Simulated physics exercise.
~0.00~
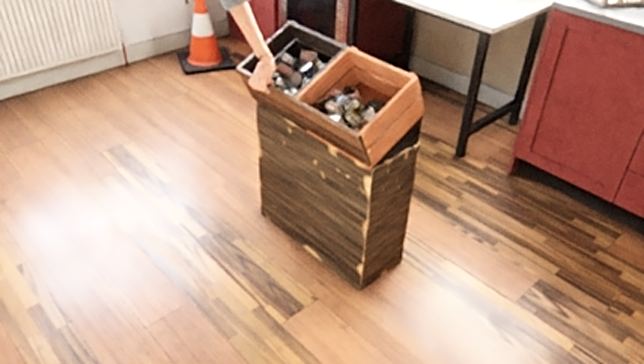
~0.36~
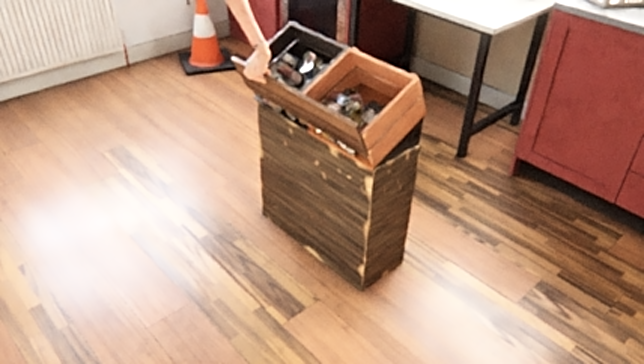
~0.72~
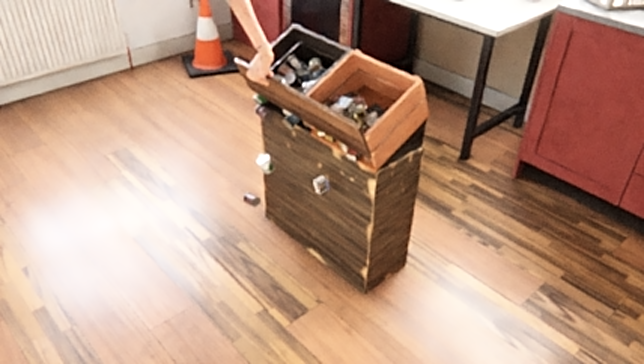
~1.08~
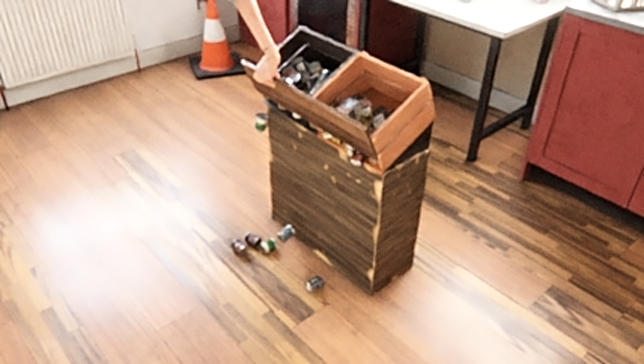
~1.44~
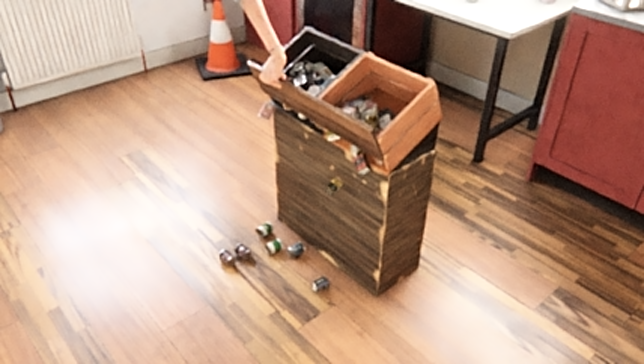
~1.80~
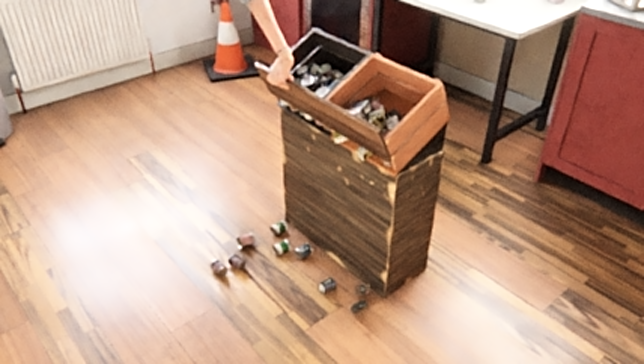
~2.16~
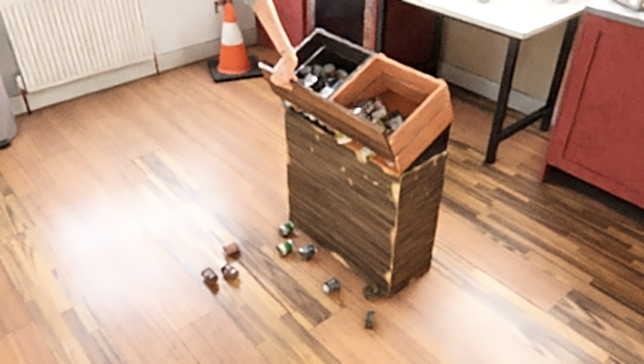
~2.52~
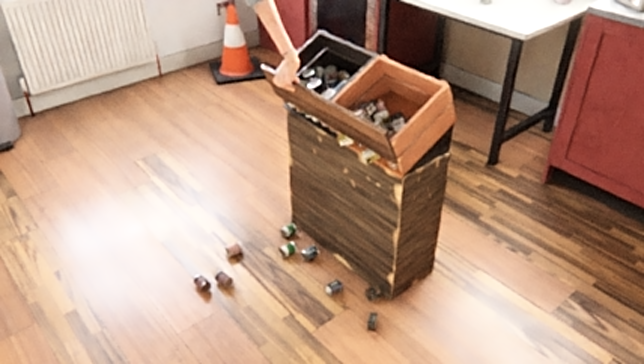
A handful of small tins and cartons tumbled from two tilted hoppers, one black and one orange, on a wooden stand as a hand held the front edge, and they scattered across the wooden floor while most stayed piled inside.
